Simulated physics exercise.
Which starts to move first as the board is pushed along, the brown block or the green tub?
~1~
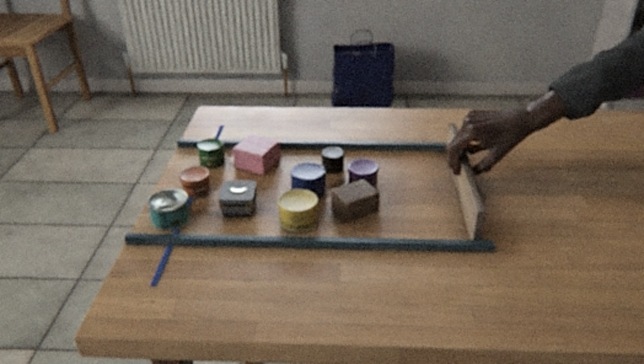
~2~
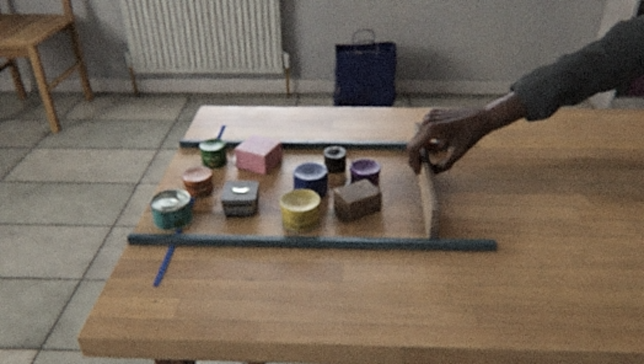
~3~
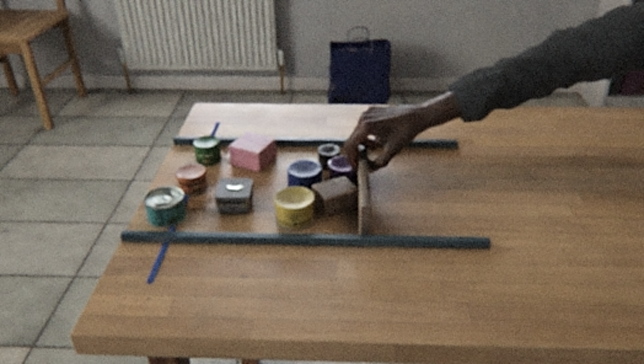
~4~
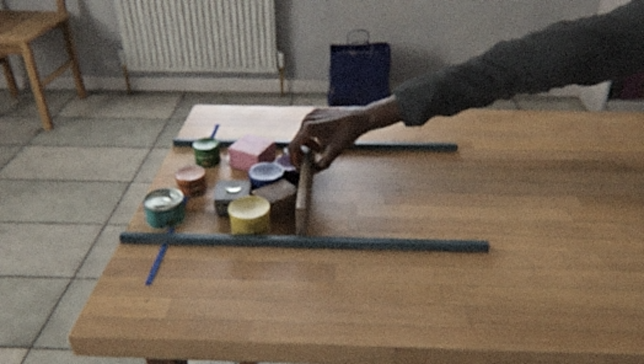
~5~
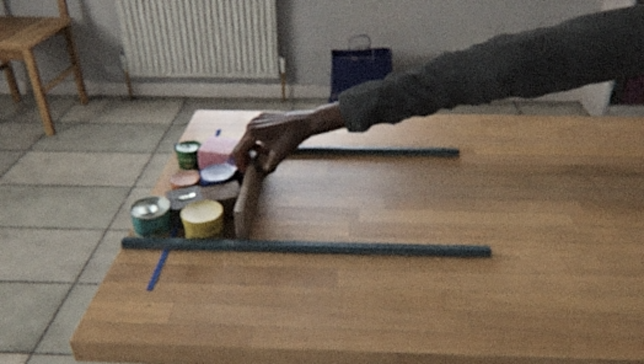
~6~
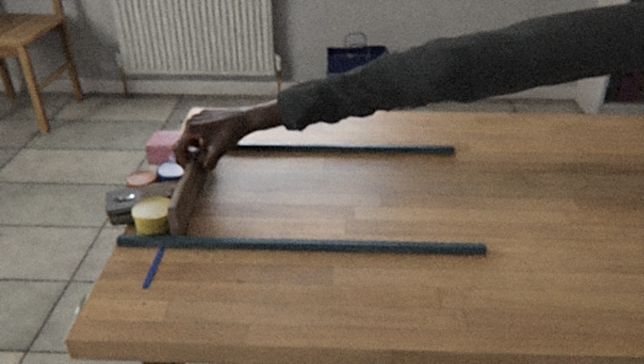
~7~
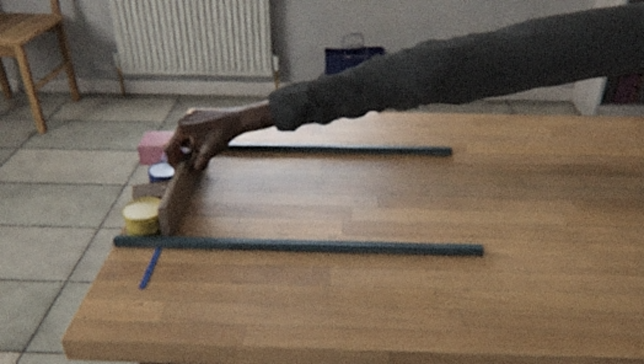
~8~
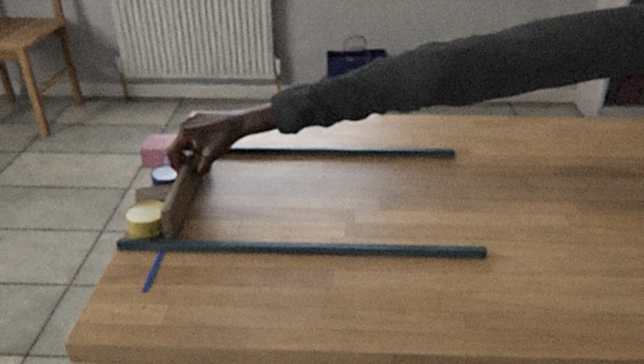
The brown block starts to move first, as the board reaches it early in the push. The green tub, over at the far left, stays still until later, when the gathered things are close to the table's end.
